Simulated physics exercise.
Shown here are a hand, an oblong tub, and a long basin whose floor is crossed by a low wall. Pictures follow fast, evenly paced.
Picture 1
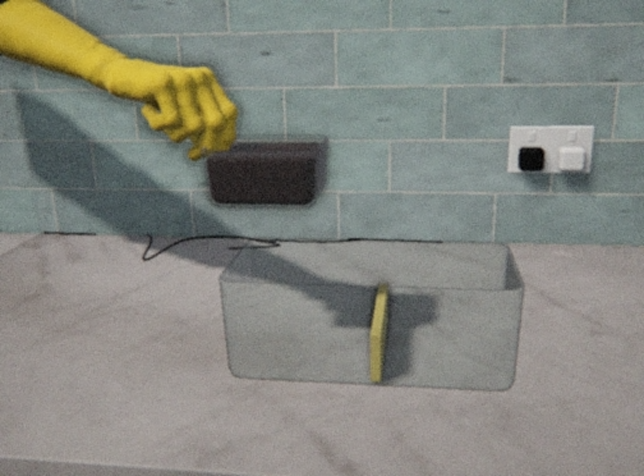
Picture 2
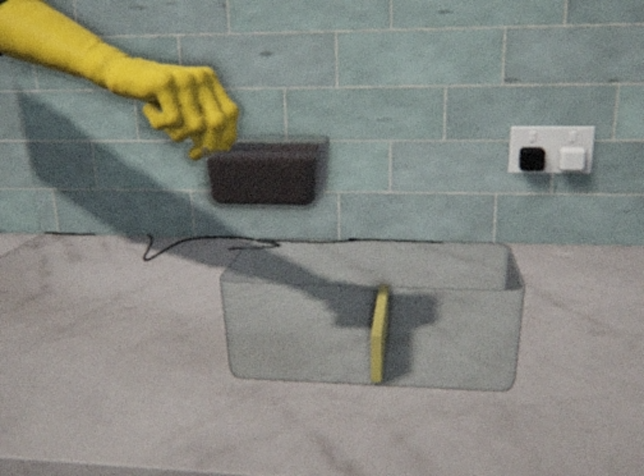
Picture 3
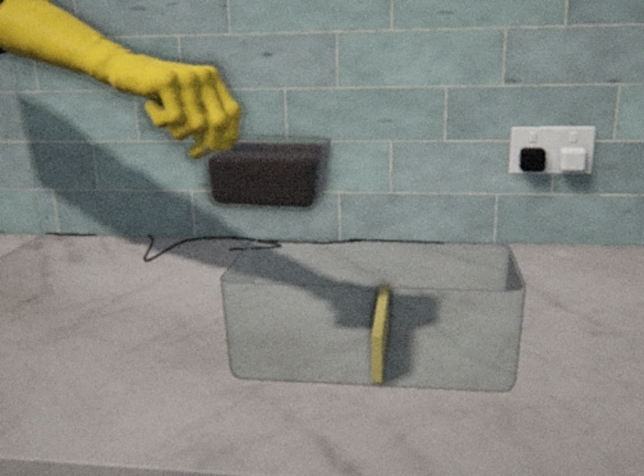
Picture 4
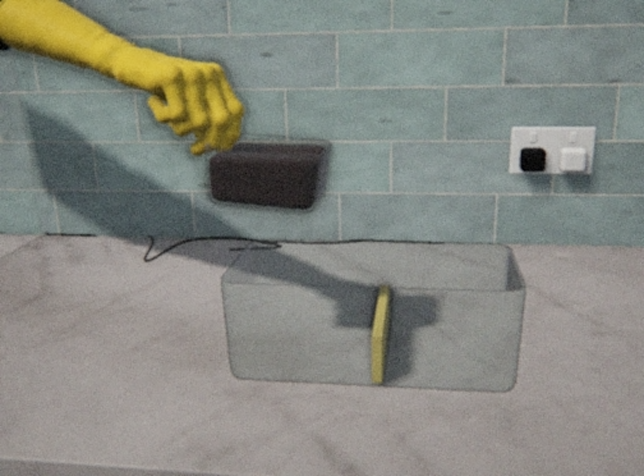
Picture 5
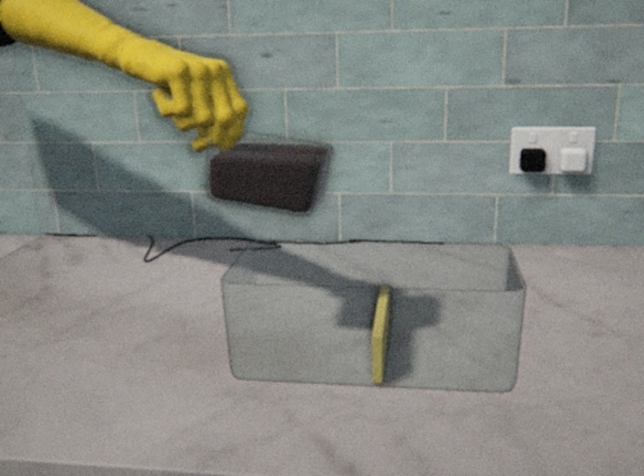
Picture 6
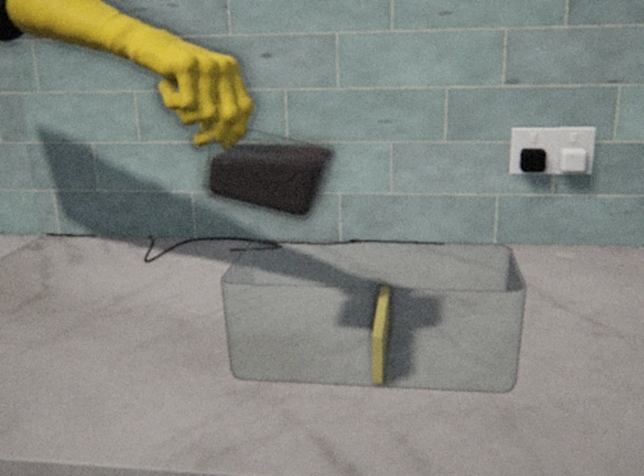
A small dark tub hangs level beneath a yellow-gloved hand, above a long clear basin with a low yellow wall across its floor. The hand shifts slightly right, and the tub begins to lean, its right end dipping gradually further while the basin stays still on the counter.
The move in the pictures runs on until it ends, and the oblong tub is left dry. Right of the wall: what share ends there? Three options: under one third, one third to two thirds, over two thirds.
Answer: One third to two thirds.
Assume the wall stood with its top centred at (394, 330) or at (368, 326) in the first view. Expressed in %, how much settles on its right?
In order, 40 and 70 in a hundred.
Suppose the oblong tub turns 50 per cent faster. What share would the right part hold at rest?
About 40 %.
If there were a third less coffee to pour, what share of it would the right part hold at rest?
About 15 parts in a hundred, give or take.
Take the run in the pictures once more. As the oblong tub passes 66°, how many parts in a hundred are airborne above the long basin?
Near 30 in a hundred.
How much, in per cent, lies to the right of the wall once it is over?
Estimate: Some 50 per cent.
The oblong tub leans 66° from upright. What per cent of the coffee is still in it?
Roughly 45 percent remains at that point.
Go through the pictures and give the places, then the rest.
In the first frame, it leans 0°; its right rim is at (323, 145); the coffee meets the walls at (217, 151) and (322, 151); the long basin's rim runs from (235, 259) to (515, 266); the wall's top is at (380, 309).
In the second frame, it leans 1°; its right rim is at (324, 145); the coffee meets the walls at (218, 151) and (323, 152).
In the third frame, it leans 2°; its right rim is at (325, 148); the coffee meets the walls at (219, 151) and (324, 152).
In the fourth frame, it leans 5°; its right rim is at (326, 151); the coffee meets the walls at (220, 151) and (325, 153).
In the fifth frame, it leans 9°; its right rim is at (328, 155); the coffee meets the walls at (221, 152) and (327, 154).
In the sixth frame, it leans 14°; its right rim is at (329, 160); the coffee meets the walls at (222, 153) and (329, 156).
A moment on, the oblong tub is tipped part way and 43 per cent is still to pour, 7 is left of the wall and 18 right of it.
Next, the oblong tub is tipped on its side and 9 per cent is still to pour, 35 is left of the wall and 52 right of it.
Then the oblong tub is tipped on its side and 1 per cent is still to pour, 46 is left of the wall and 52 right of it.
Later the oblong tub is tipped on its side and 0 per cent is still to pour, 48 is left of the wall and 52 right of it.
In the end 48 per cent lies left of the wall, 52 right of it and 0 outside.
